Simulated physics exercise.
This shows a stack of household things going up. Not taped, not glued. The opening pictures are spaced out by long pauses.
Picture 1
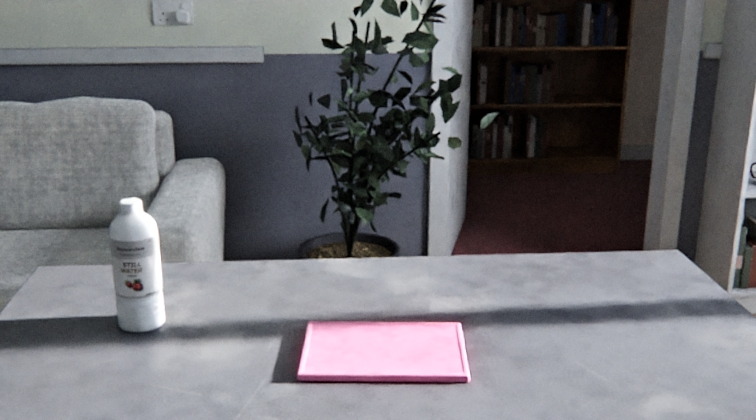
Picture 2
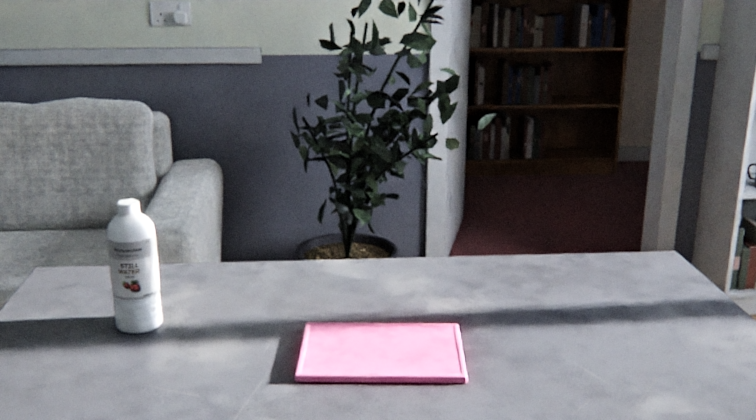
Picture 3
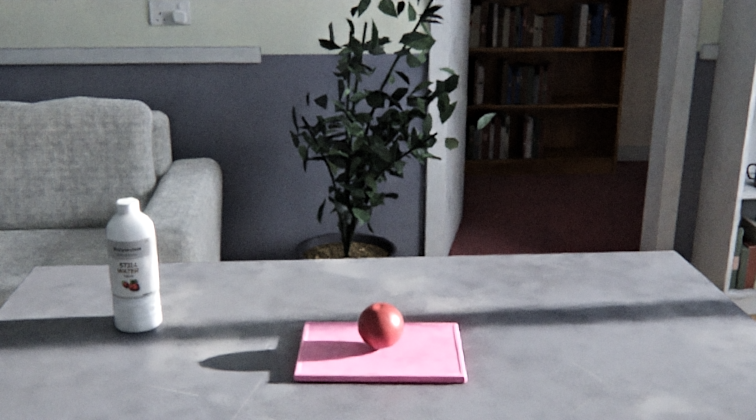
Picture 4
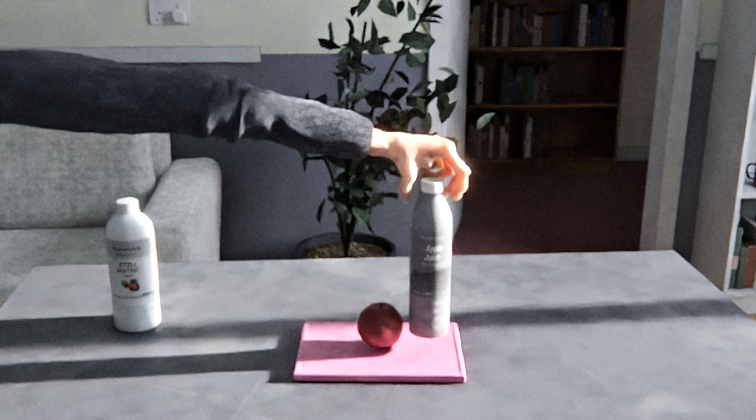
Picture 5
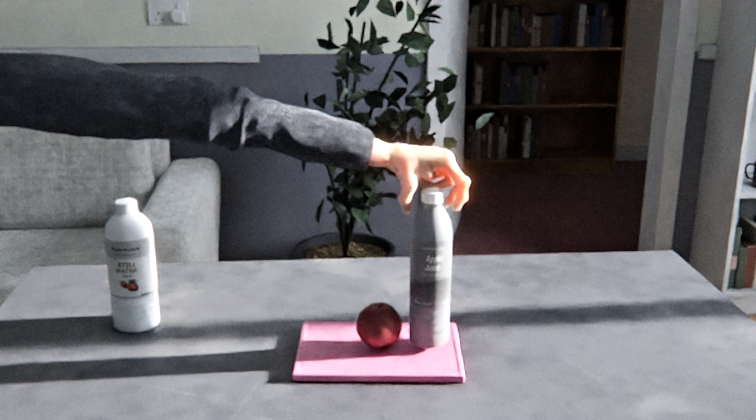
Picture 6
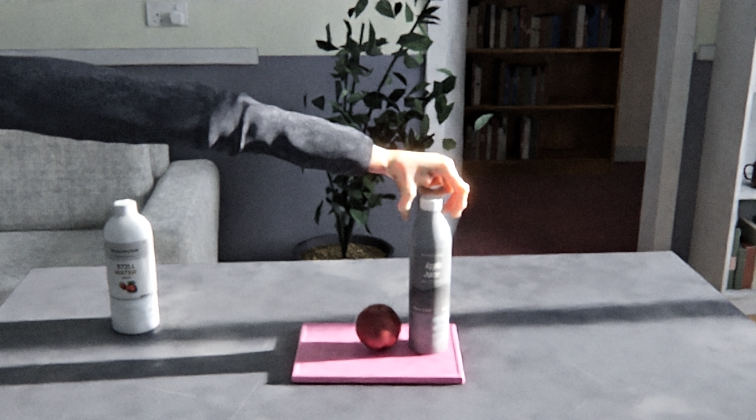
A red apple appears on the pink tray, then a hand lowers a grey bottle beside it.
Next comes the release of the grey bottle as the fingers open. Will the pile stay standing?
Stays standing.
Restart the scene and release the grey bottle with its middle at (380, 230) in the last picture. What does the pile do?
The pile then goes over.
Then, 1.00 s on from there, no change.
Then, 2.10 s on from there, grey bottle resting near (430, 274).
In the end, all 4 unmoved. At the end, from the last picture's camera, grey bottle near (430, 274). The pile holds.
